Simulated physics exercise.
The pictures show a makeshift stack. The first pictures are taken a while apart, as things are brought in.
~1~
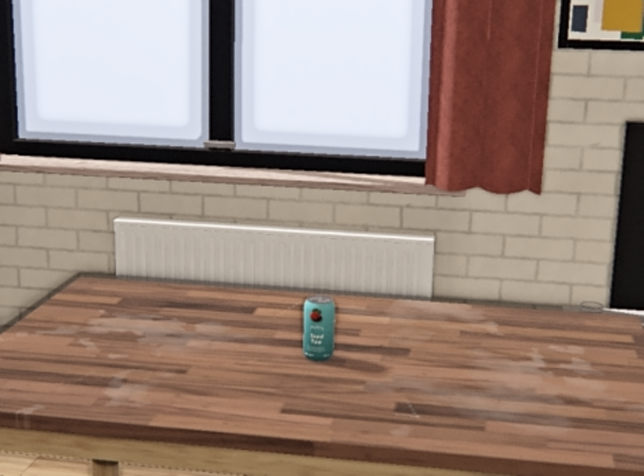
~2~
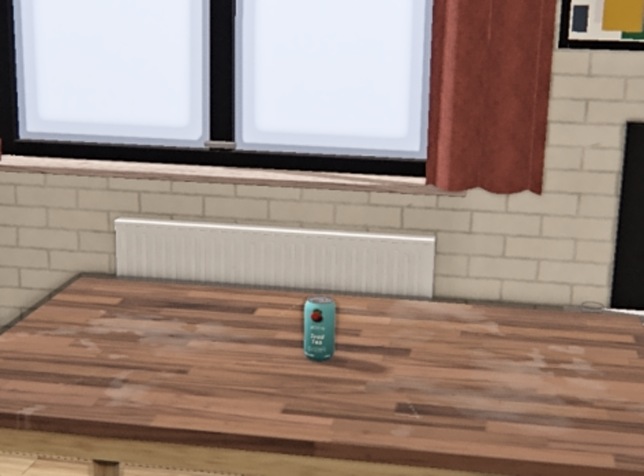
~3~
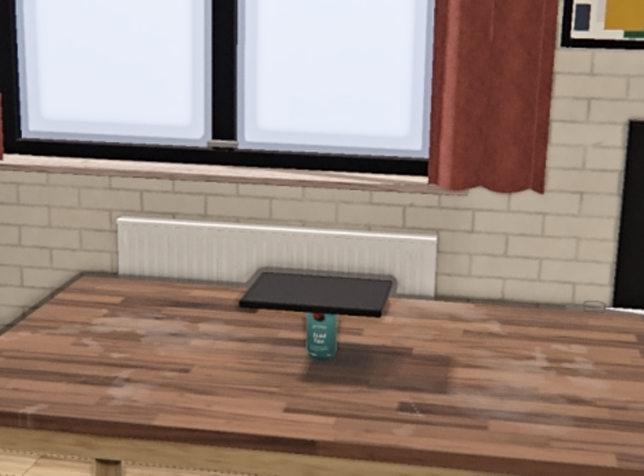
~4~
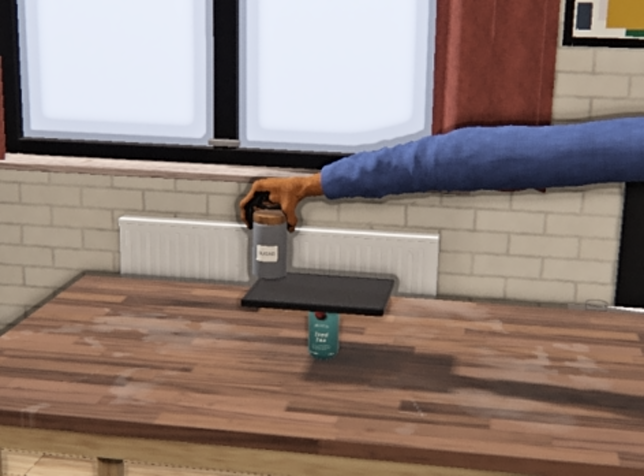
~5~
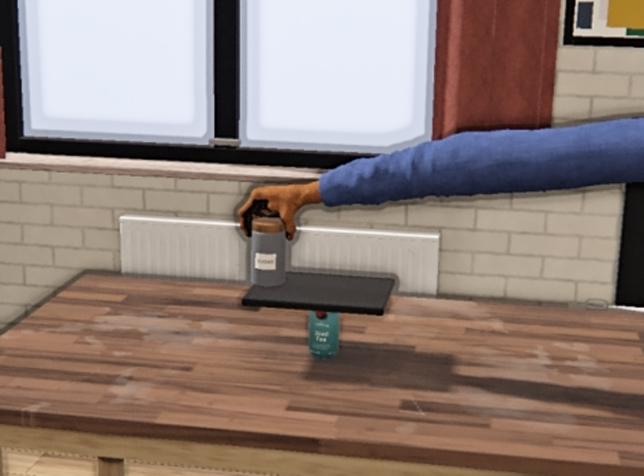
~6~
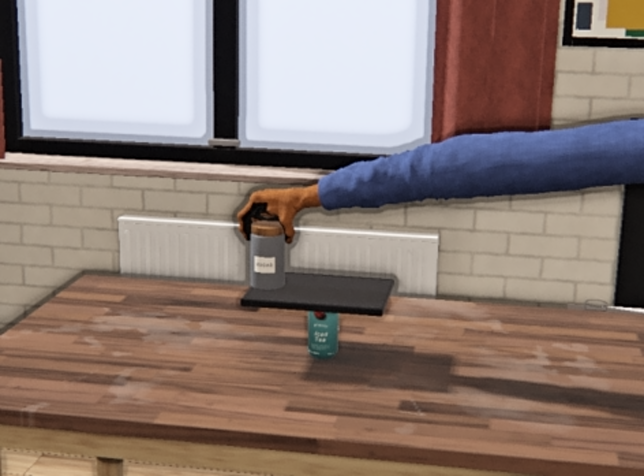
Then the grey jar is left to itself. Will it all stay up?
The stack comes apart.
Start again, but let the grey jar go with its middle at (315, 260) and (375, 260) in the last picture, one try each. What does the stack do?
First try: It holds; second try: It comes apart.
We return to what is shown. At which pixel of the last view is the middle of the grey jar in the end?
Around (211, 332).
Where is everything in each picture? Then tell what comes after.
In the first picture, the last thing is not in view yet; turquoise can (319, 328).
In the second picture, the last thing is not in view yet; turquoise can (320, 329).
In the third picture, the last thing is not in view yet; turquoise can (322, 328).
In the fourth picture, on its way; grey jar (270, 244); turquoise can (324, 327).
In the fifth picture, on its way; grey jar (269, 252); turquoise can (324, 326).
In the sixth picture, set down, still held; grey jar (268, 255); turquoise can (323, 326).
Then, 0.30 s later than the last frame, grey jar now fallen; black lid tilted by 53°.
Then, 0.40 s later than the last frame, black lid tilted by 68°.
Then, 0.70 s later than the last frame, black lid now fallen; turquoise can tilted by 22°.
Then, 0.80 s later than the last frame, turquoise can tilted by 65°.
When it is over, fallen, turquoise can, black lid and grey jar. End places, in pixels of the last picture, grey jar near (211, 332). The stack gives way.
